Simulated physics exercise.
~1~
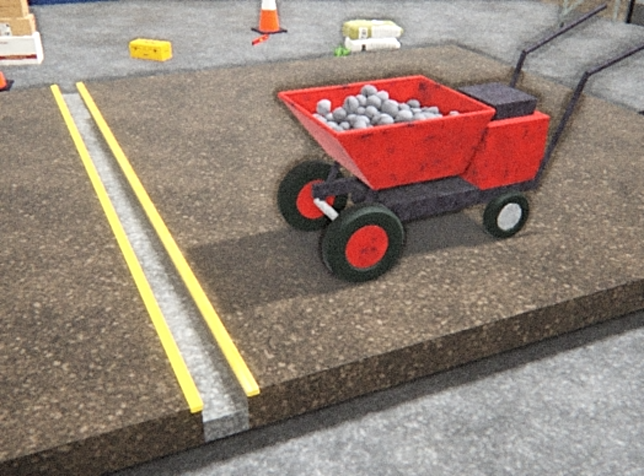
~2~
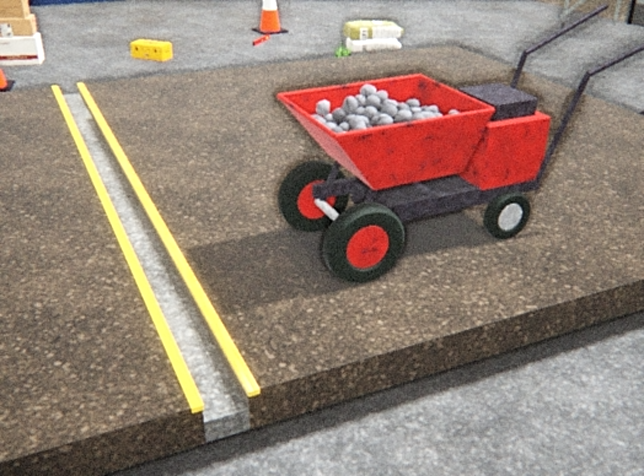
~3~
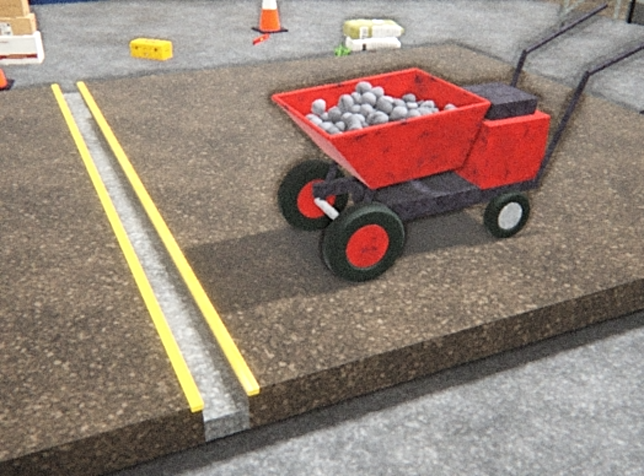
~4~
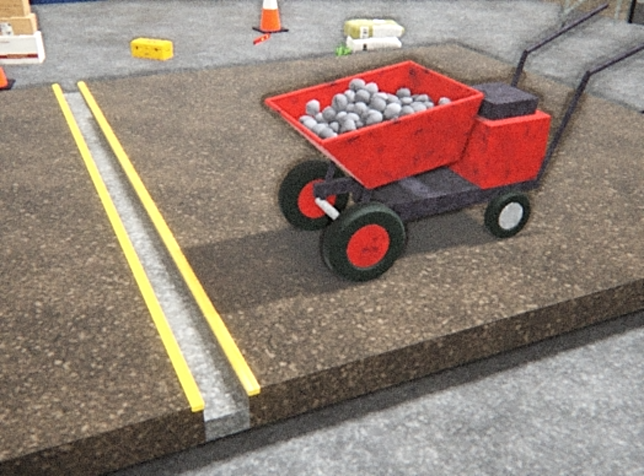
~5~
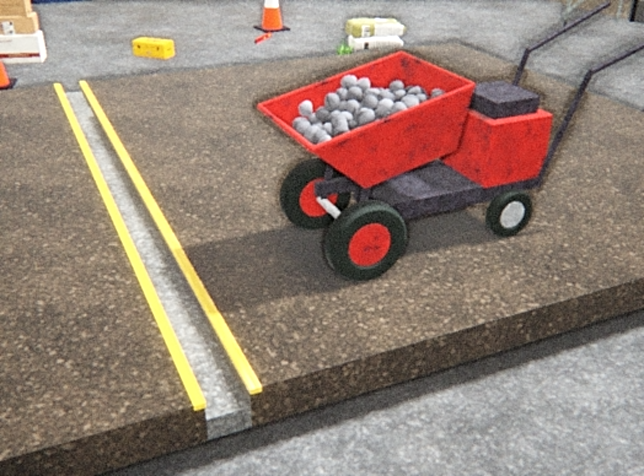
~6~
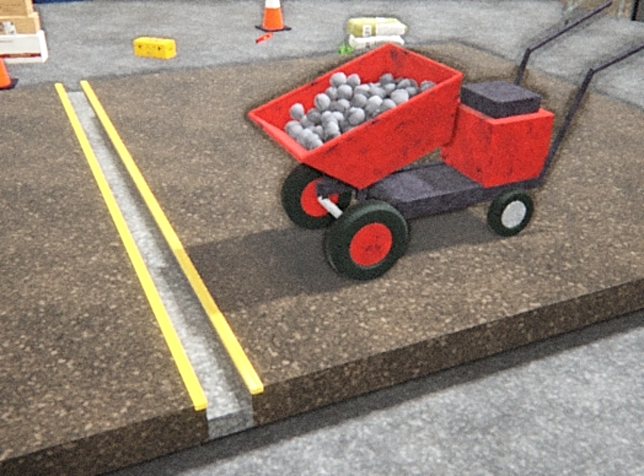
In this clip, a red motor barrow loaded with round grey cobbles stands to the right of a narrow trench edged with yellow boards. Its skip stays level at first, then gradually tilts forward toward the left while the wheels remain still.
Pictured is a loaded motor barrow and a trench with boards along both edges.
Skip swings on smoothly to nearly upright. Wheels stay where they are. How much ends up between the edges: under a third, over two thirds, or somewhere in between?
I expect a trench portion within a third to two thirds.
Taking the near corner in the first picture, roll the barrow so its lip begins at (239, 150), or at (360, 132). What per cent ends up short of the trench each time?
0 % then 60 %.
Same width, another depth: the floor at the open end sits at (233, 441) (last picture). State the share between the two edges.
60 %, roughly.
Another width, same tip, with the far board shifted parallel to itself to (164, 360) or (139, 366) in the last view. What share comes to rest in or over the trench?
In order: Some 50 per cent, then some 60 per cent.
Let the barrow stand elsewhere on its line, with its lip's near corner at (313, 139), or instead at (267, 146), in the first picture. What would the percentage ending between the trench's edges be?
First try: 50 per cent; second try: 20 per cent.
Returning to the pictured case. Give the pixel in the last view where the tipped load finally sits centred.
About (185, 281).
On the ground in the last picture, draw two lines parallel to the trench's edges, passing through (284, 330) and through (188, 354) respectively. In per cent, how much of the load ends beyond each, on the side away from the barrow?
Result, first then second: 100 %, 20 %.
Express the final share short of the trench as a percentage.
I'd say around 35 per cent of the load.
Just after the last frame, skip tipped steeply; every one in the skip.
A moment on, skip tipped steeply; almost all in the skip; about a tenth short of the trench; just a few in or heaped over the trench; just a few falling.
Further on, skip tipped right over; roughly a quarter in the skip; roughly a quarter short of the trench; roughly a third in or heaped over the trench; about a tenth beyond it; just a few falling.
When it is over, skip tipped right over; just a few in the skip; roughly a third short of the trench; roughly half in or heaped over the trench; about a tenth beyond it.
